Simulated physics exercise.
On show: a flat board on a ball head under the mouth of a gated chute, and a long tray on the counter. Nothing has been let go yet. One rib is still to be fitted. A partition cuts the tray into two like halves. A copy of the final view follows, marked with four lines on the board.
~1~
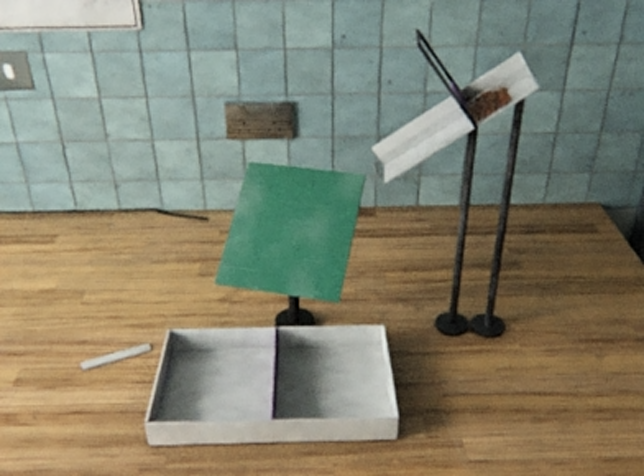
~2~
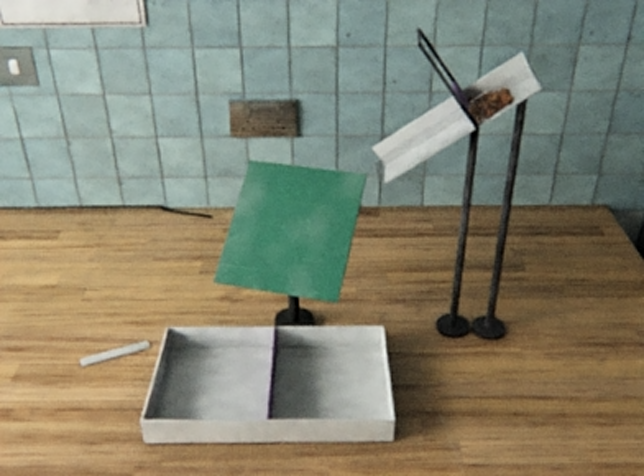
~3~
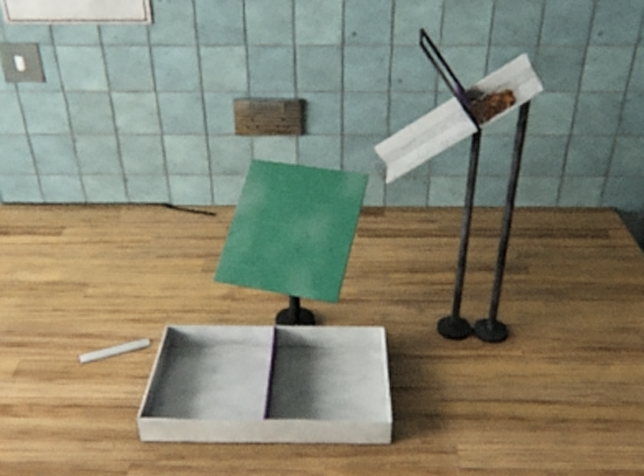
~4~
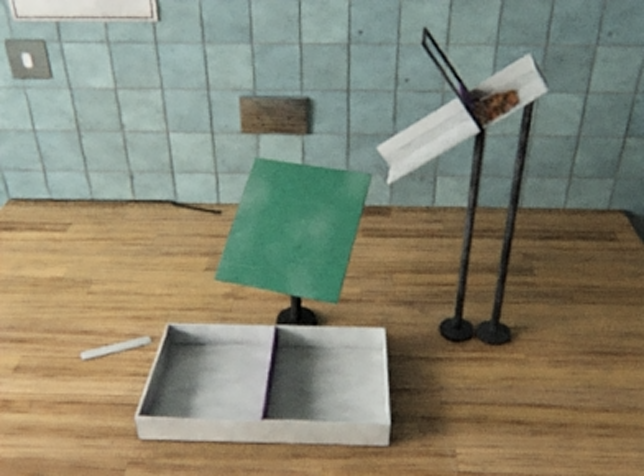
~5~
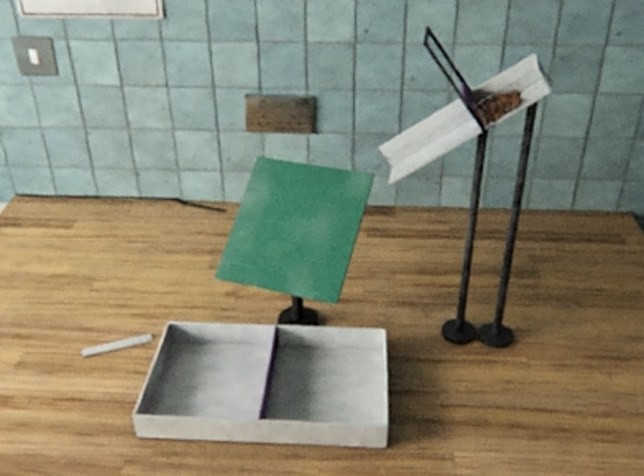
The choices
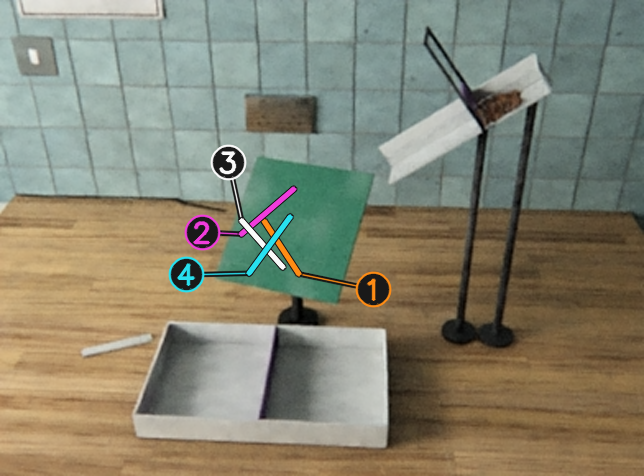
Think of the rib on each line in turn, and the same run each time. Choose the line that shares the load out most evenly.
Choose 3.
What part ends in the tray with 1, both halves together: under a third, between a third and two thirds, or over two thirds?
It is over two thirds.
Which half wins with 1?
Right.
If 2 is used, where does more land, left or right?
More lands on the left.
On the marked copy, line 1 from (264, 221) to (298, 273); line 2 from (293, 189) to (241, 234); line 3 from (241, 220) to (282, 267); line 4 from (290, 216) to (249, 273).
Choosing 1, of what is caught, a small part in the left half, most in the right.
Choosing 2, of what is caught, nearly all in the left half, a small part in the right.
Choosing 3, of what is caught, about a third in the left half, about two thirds in the right.
Choosing 4, of what is caught, nearly all in the left half, a small part in the right.
